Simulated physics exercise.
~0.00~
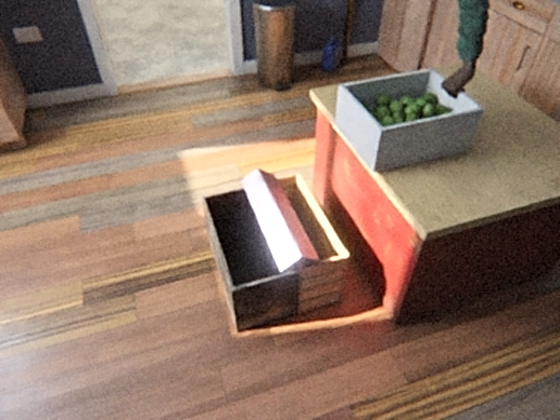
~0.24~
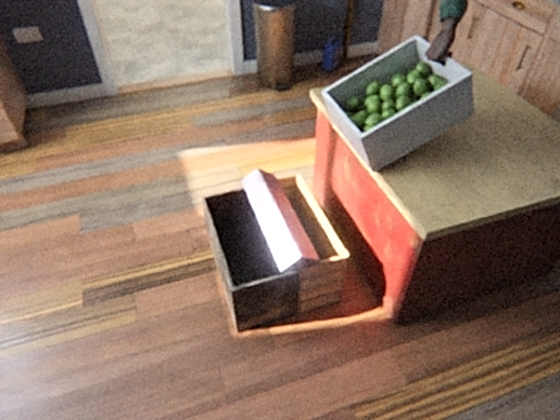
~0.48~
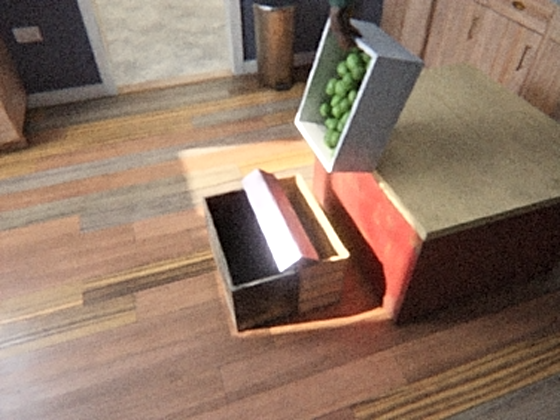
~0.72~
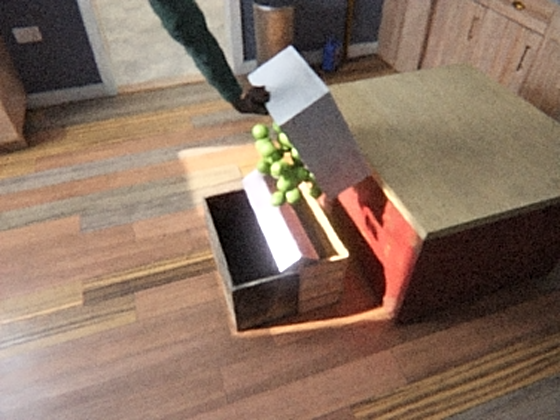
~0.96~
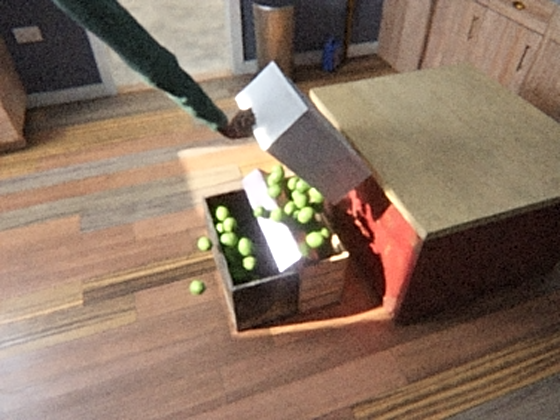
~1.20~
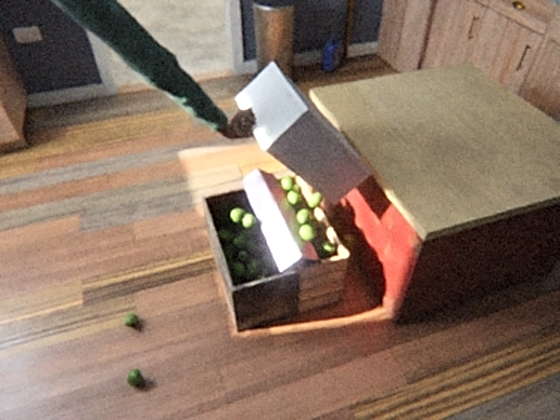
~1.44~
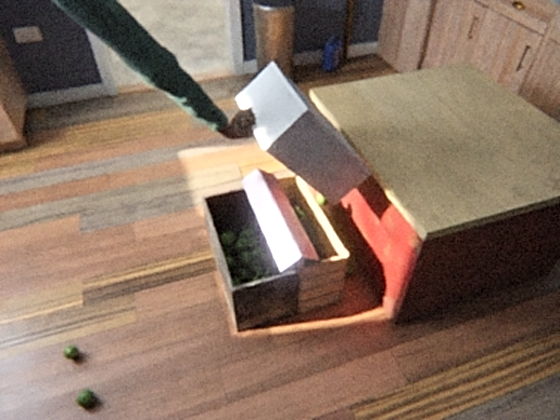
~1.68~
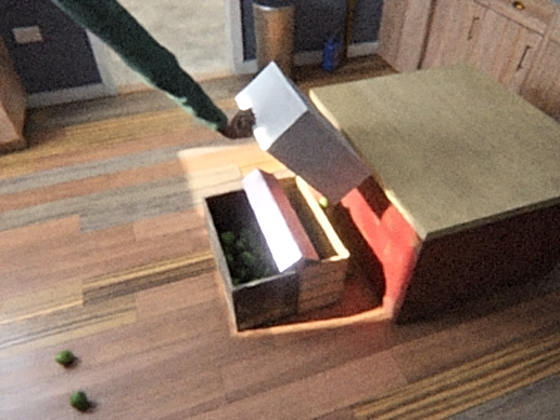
The clip shows a hand tipping a white crate of green, round fruit off a bench, spilling them over a ridge between a wooden box and a black trough; most land inside, while two roll left across the floor and the crate stays tilted.
